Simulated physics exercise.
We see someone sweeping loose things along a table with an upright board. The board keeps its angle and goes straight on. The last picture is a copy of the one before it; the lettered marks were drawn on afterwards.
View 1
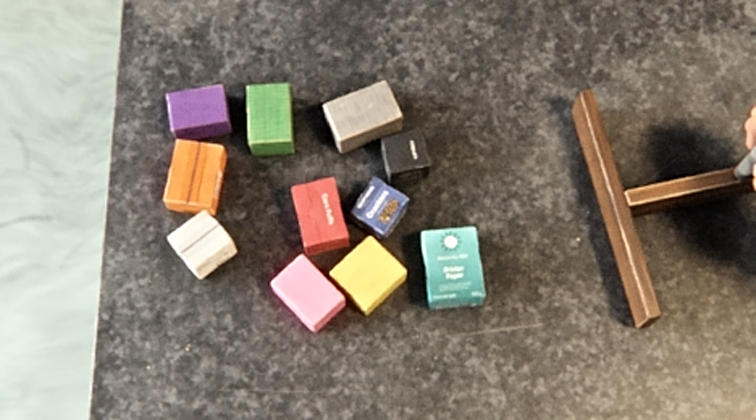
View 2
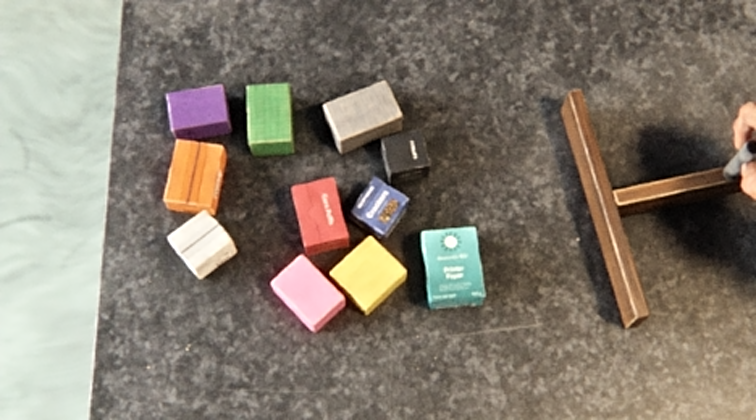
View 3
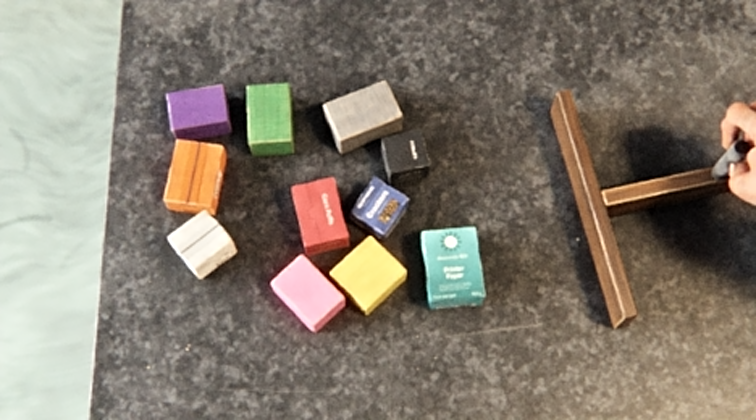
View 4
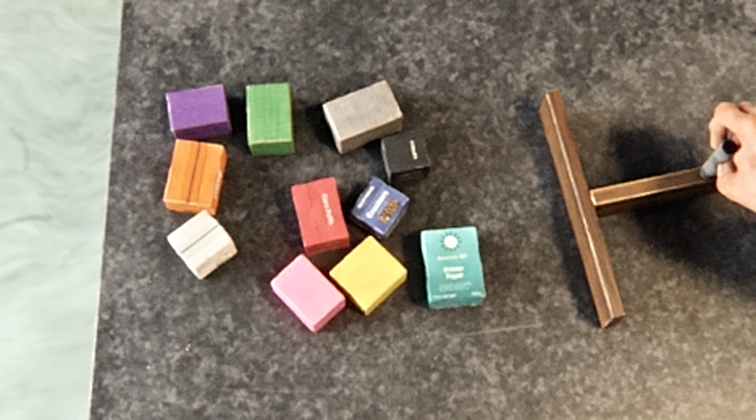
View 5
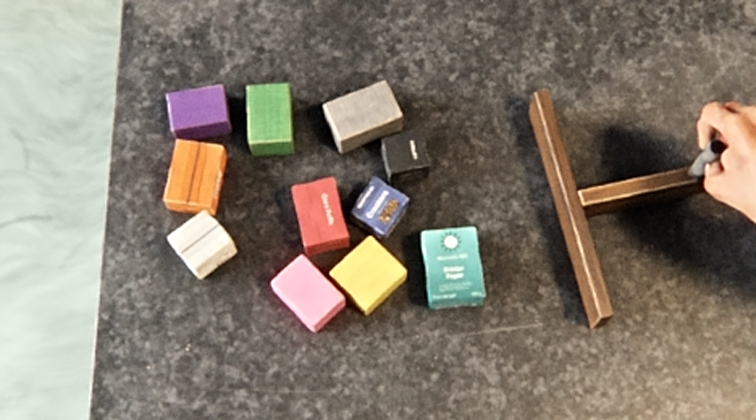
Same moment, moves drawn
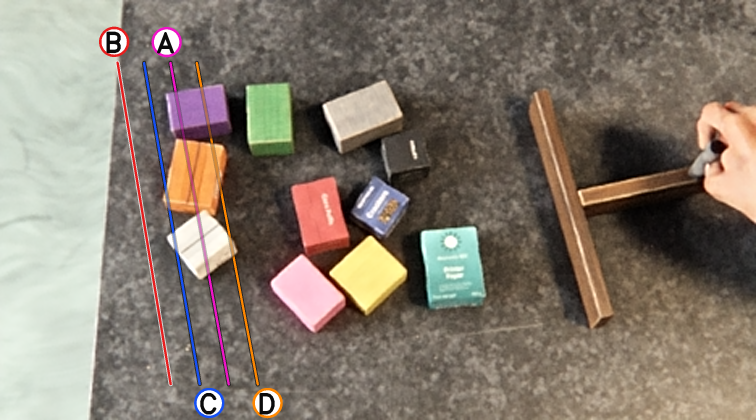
The footage shows a hand at the right sliding an upright wooden board on a handle slowly leftward across a dark speckled tabletop, while a loose group of colourful blocks and small boxes on the left stays still, untouched.
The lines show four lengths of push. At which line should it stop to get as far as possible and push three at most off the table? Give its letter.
D.
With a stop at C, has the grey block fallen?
By then, no.
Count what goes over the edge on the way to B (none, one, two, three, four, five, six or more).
Six or more.
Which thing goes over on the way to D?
It is the purple block.
On the marked copy, A at (198, 216); B at (143, 216); C at (170, 216); D at (226, 216).
With D. Early on, board (448, 199); yellow block (360, 276); turquoise box (426, 272).
Further on, board (323, 199); purple block (153, 116); orange box (178, 184).
At the end, board (226, 198); purple block over the edge; orange box (104, 186); one fallen.
As for the rest, A drops five; B drops eight; C drops six.
